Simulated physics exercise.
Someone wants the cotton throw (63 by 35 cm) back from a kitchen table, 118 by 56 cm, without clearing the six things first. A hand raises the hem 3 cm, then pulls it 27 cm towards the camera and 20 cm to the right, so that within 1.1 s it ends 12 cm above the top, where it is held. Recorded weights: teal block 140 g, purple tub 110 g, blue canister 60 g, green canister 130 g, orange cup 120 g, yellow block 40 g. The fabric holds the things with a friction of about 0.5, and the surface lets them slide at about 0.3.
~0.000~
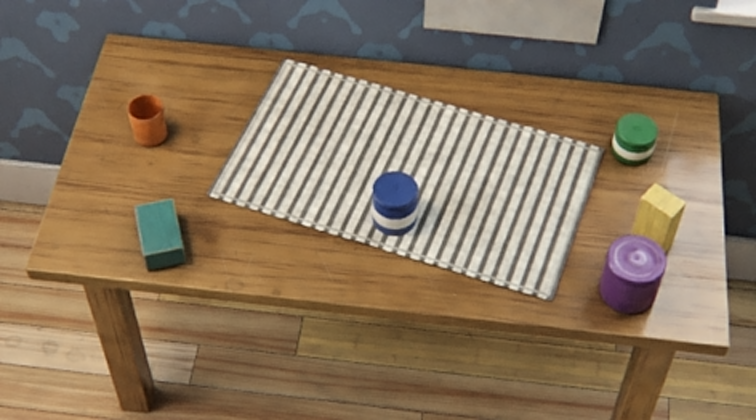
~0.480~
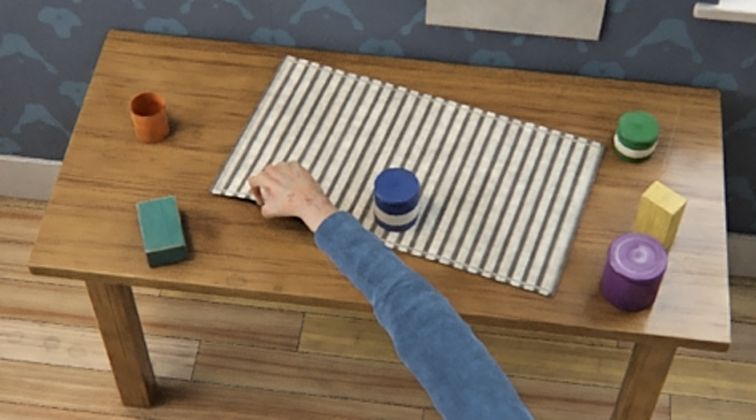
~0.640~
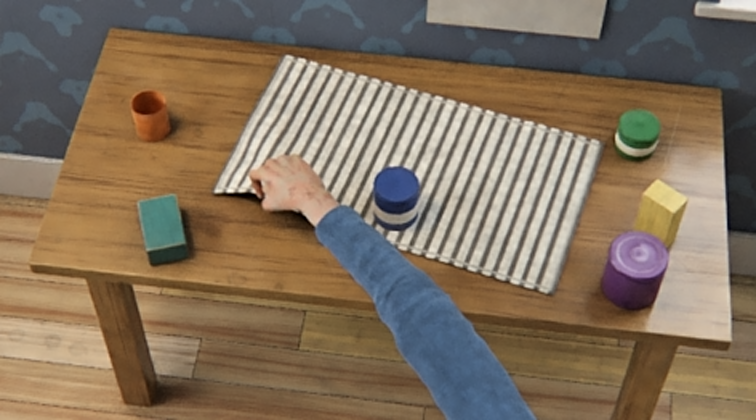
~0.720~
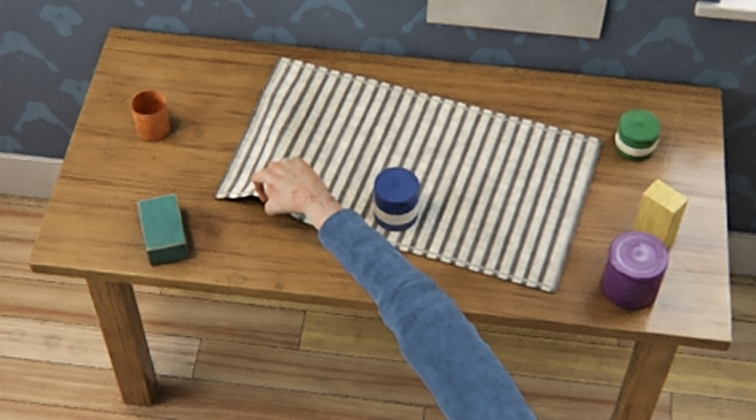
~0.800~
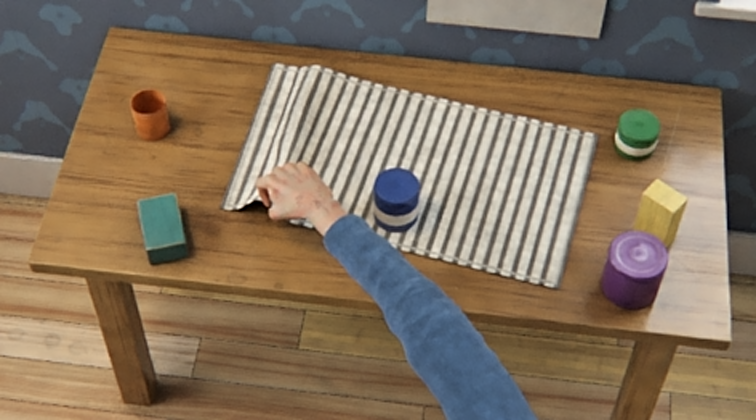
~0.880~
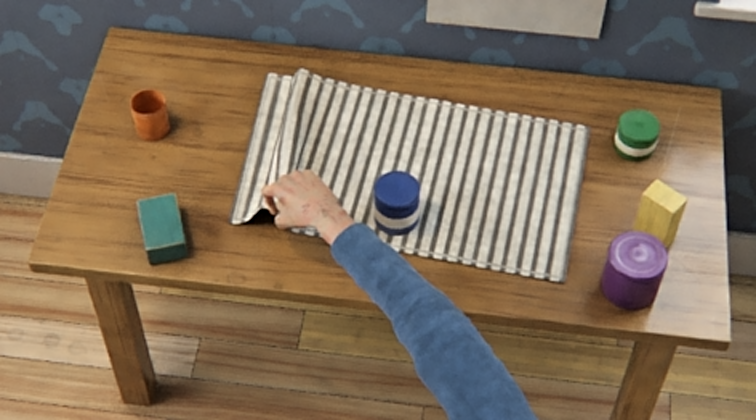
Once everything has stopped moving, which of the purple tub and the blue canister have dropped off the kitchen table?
Outcome: Purple tub: Stays. Blue canister: Stays.
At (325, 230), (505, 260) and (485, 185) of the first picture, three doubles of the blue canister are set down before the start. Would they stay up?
In order: Comes off; holds on; holds on.
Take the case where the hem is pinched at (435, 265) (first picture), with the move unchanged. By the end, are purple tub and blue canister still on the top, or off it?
In that case the purple tub holds its place and the blue canister leaves the top.
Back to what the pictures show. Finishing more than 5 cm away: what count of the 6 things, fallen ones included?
The number is 1.
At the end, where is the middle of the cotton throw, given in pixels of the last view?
Around (362, 245).
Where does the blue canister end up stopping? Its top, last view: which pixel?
Last view, top position: About (415, 249).
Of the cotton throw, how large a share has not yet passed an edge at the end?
Roughly 80%.
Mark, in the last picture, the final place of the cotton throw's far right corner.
Roughly (415, 93).
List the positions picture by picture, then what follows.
The first frame shows purple tub (637, 258); blue canister (395, 188); cotton throw corners (207, 195) (284, 60) (604, 149) (552, 301).
The second frame shows cotton throw corners (285, 56) (606, 146); grip (263, 202).
The third frame shows cotton throw corners (284, 55) (605, 144); grip (264, 196).
The fourth frame shows cotton throw corners (280, 58) (603, 141); grip (266, 199).
The fifth frame shows cotton throw corners (273, 65) (598, 136); grip (271, 204).
The sixth frame shows purple tub (639, 254); blue canister (397, 188); cotton throw corners (267, 75) (590, 128) (564, 283); grip (277, 212).
After 1.1 s, 100 % of the cotton throw is still over the top; blue canister 3 cm off its start.
After 1.3 s, 95 % of the cotton throw is still over the top; blue canister 7 cm off its start.
After 1.5 s, 90 % of the cotton throw is still over the top; blue canister 11 cm off its start at (418, 232).
After 1.7 s, 80 % of the cotton throw is still over the top; blue canister 14 cm off its start.
After 3.3 s, 80 % of the cotton throw is still over the top; blue canister 14 cm off its start at (415, 249), purple tub 0 cm off its start at (638, 254).
